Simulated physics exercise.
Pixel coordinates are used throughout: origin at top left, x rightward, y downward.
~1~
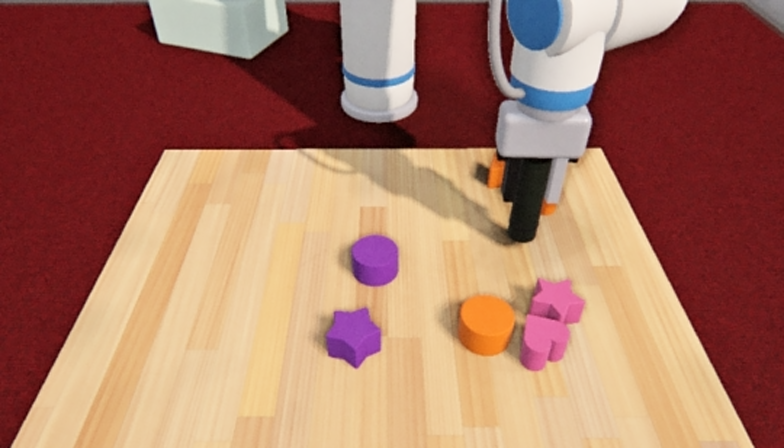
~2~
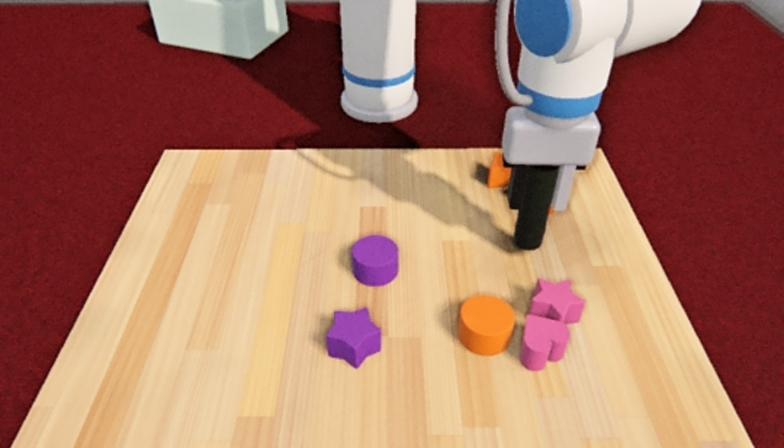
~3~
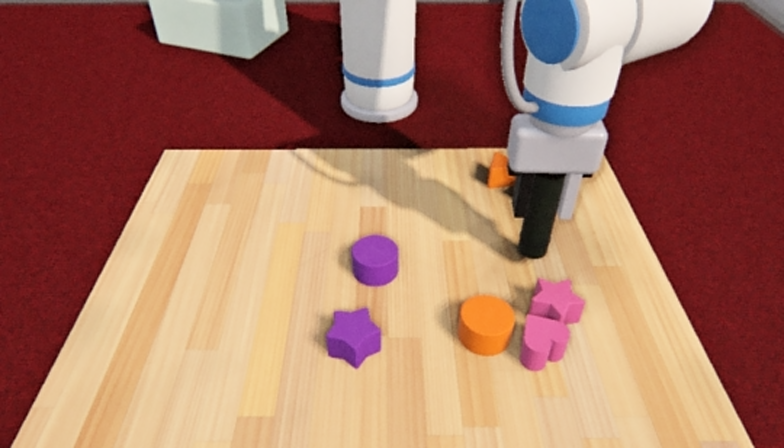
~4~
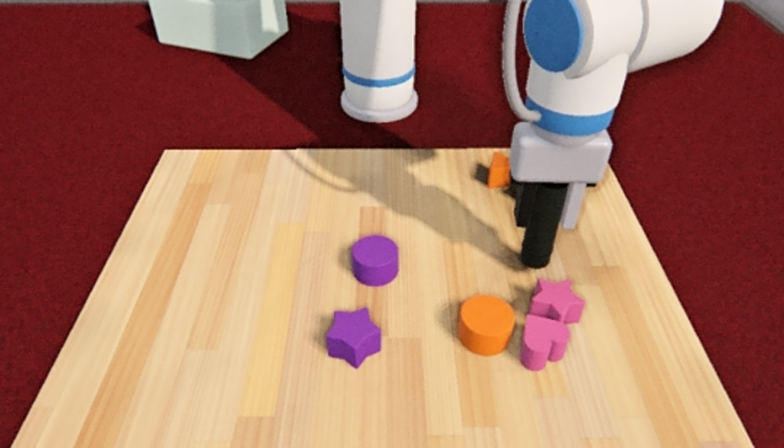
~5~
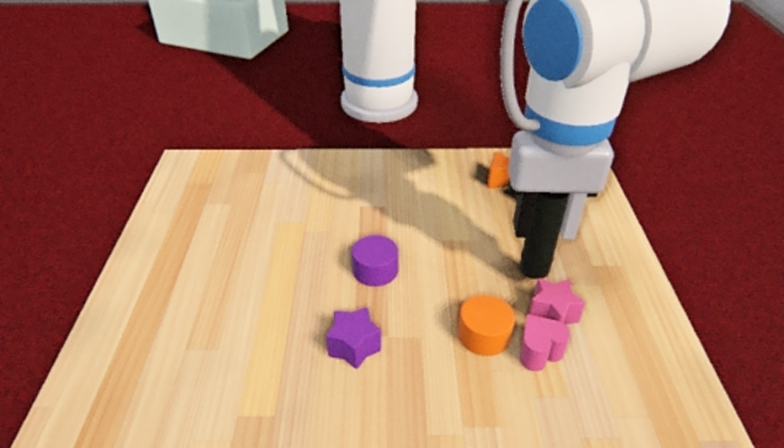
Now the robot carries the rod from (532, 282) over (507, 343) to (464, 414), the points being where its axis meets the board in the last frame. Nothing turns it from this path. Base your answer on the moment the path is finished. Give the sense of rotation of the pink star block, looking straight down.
That block twists counter-clockwise.
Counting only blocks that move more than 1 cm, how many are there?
Put simply, two blocks are moved more than 1 cm.
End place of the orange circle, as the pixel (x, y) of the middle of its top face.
At pixel (448, 338).
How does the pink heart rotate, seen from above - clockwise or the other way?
Spins clockwise.
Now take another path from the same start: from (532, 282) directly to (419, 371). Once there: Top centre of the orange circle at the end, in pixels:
It is going to be at (458, 377).
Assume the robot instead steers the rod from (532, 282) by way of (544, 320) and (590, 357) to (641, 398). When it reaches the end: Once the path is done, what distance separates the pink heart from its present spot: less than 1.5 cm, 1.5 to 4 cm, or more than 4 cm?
If I had to pick, the pink heart travels less than 1.5 cm here.
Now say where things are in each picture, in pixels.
In the first picture, lower end of the rod (521, 235), tops of blocks, orange circle (488, 314), pink heart (545, 332), pink star block (558, 294).
In the second picture, rod (527, 242), blocks as before.
In the third picture, rod (532, 251), blocks as before.
In the fourth picture, rod (534, 260), blocks as before.
In the fifth picture, rod (534, 270), orange circle (488, 314), pink heart (545, 332), pink star block (558, 294).
The first path, step by step. One third of the way, rod (519, 310); orange circle (485, 316); pink heart (548, 338), turned 20° clockwise; pink star block (559, 307), turned 75° anticlockwise.
Two thirds of the way, rod (496, 355); orange circle (452, 336); pink heart (548, 338), turned 20° clockwise; pink star block (559, 308), turned 80° anticlockwise.
At the end, rod (466, 402); orange circle (448, 338); pink heart (548, 338), turned 20° clockwise; pink star block (559, 308), turned 80° anticlockwise.
